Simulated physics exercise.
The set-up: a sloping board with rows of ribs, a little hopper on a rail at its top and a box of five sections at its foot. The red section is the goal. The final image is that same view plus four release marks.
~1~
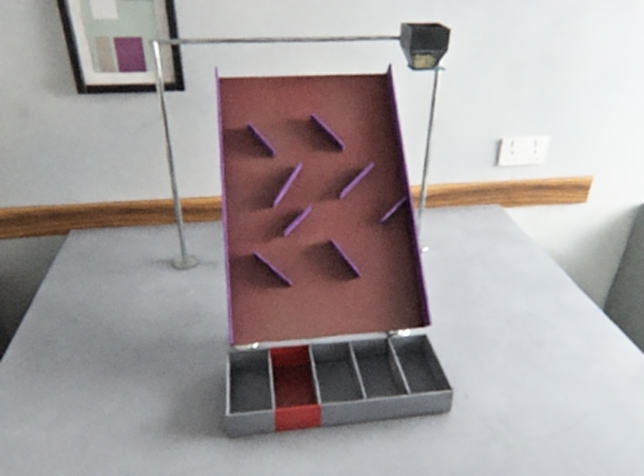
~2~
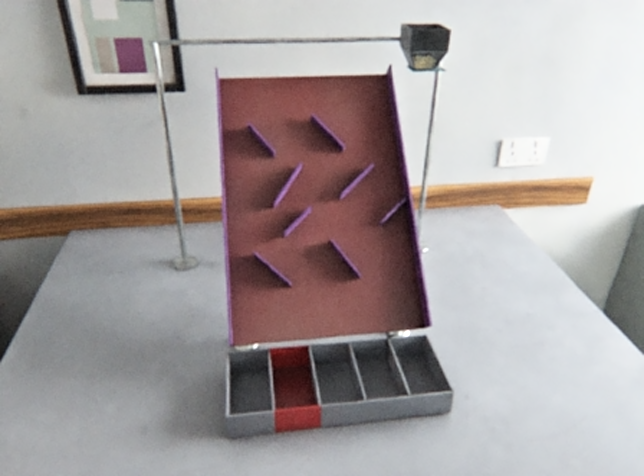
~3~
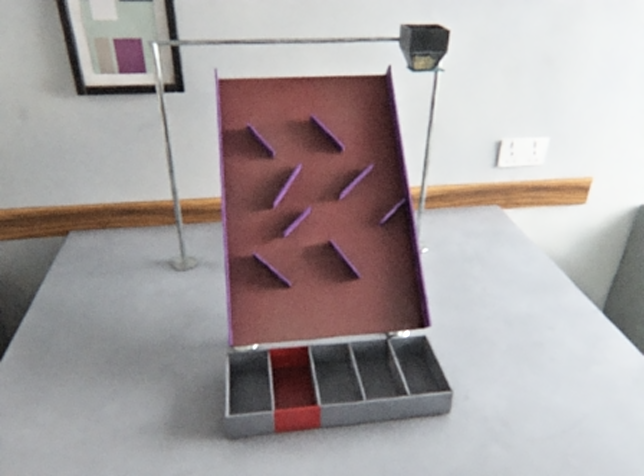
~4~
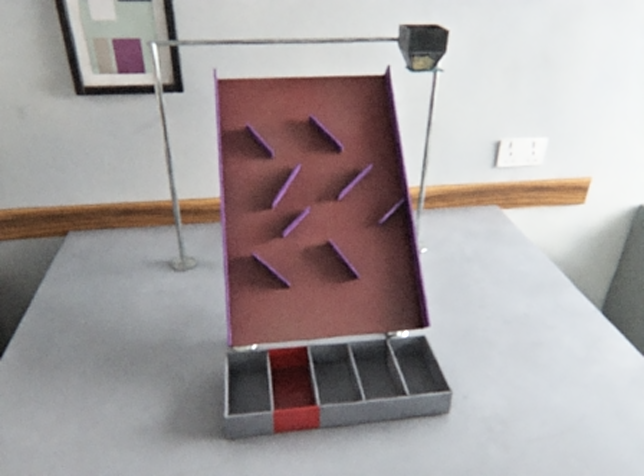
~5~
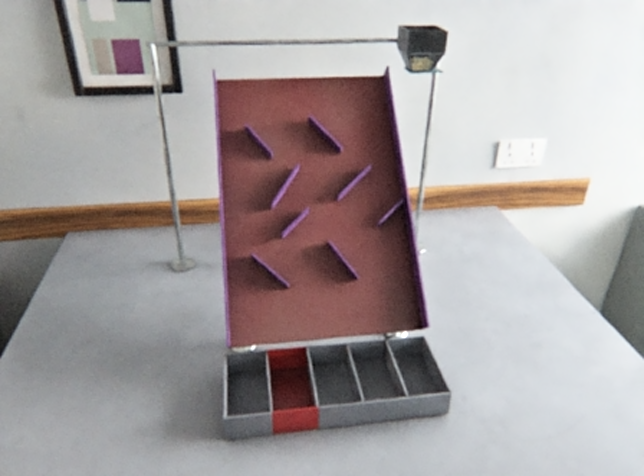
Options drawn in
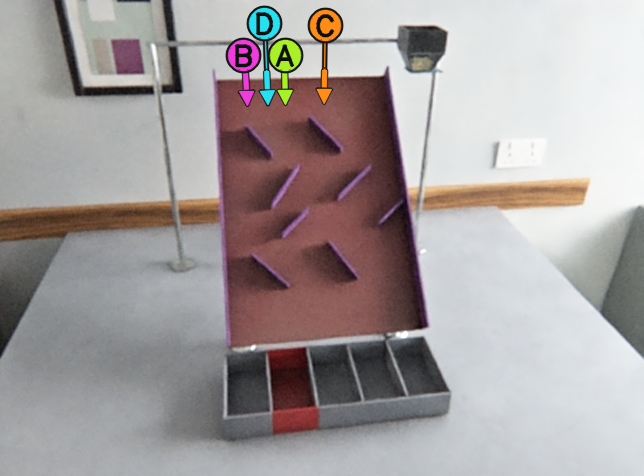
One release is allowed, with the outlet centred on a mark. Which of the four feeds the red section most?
C beats the others.
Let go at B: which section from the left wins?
The first.
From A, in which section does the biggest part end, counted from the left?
It is the first one.
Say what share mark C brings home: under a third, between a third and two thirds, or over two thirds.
Mark C gives between a third and two thirds.
On the marked copy, mark A meets the board at (285, 99); mark B meets the board at (247, 100); mark C meets the board at (324, 98); mark D meets the board at (267, 99).
If A is chosen, a small part in the red section, nearly all in other sections.
If B is chosen, a stray few in the red section, nearly all in other sections, a small part outside the box.
If C is chosen, about half in the red section, about a third in other sections, a small part outside the box.
If D is chosen, a stray few in the red section, nearly all in other sections, a stray few outside the box.
